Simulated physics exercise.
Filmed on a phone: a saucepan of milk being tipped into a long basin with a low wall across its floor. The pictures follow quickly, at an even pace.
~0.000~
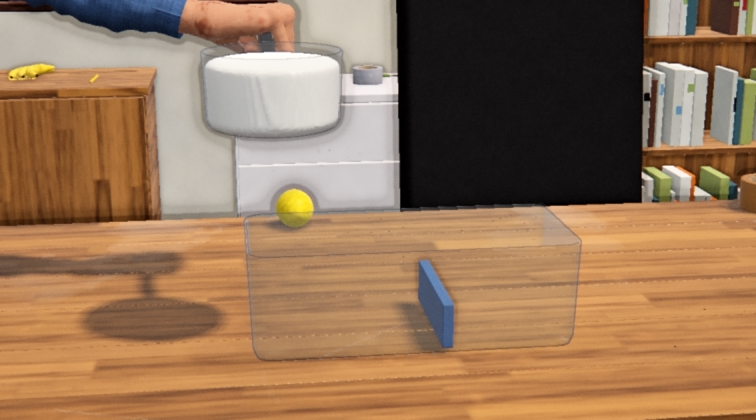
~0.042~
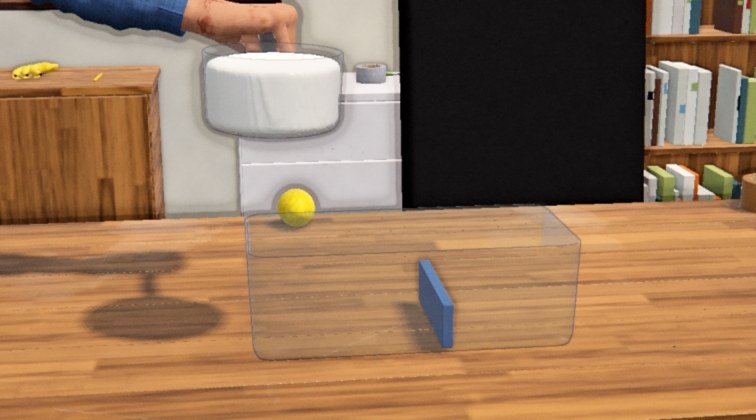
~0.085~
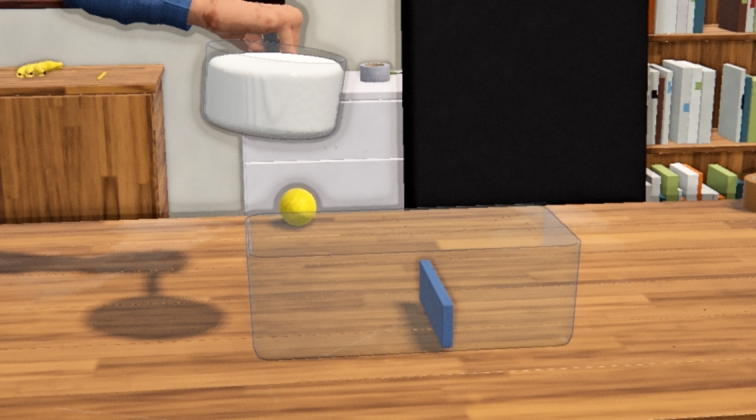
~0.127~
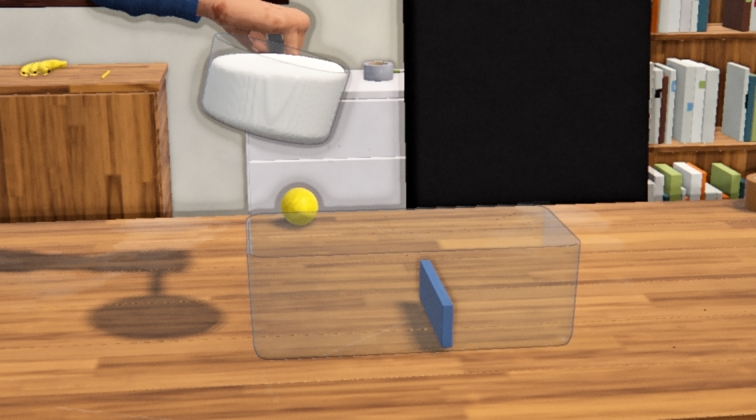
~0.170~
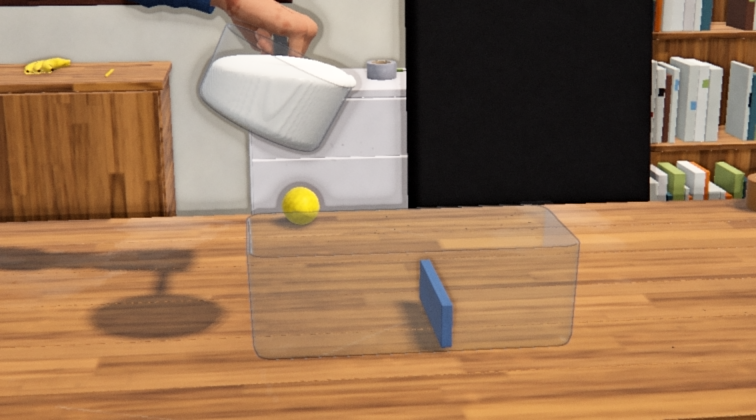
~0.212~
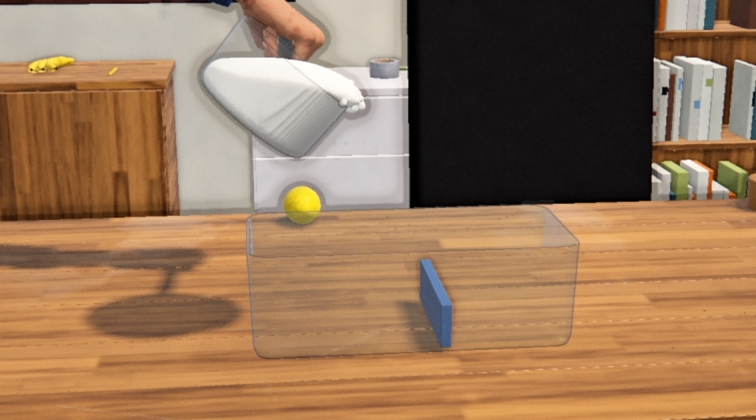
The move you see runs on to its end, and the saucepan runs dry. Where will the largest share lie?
Most lies in the left-hand part.
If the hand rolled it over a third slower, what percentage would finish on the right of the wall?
Roughly 10 in a hundred.
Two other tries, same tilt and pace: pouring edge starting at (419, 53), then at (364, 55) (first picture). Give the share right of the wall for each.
Near 55 % and 20 %.
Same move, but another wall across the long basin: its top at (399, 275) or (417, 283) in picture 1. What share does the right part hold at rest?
Roughly 30 per cent, and 15 per cent.
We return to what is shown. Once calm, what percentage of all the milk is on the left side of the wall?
It comes to 80 per cent or so.
By 0.46 s the tilt is 115° and 14 per cent is still to pour, 42 is left of the wall and 0 right of it.
By 0.64 s the tilt is 121° and 1 per cent is still to pour, 78 is left of the wall and 2 right of it.
By 0.83 s the tilt is 121° and 0 per cent is still to pour, 79 is left of the wall and 10 right of it.
By 1.04 s the tilt is 121° and 0 per cent is still to pour, 79 is left of the wall and 11 right of it.
At rest 79 per cent lies left of the wall, 11 right of it and 10 outside.
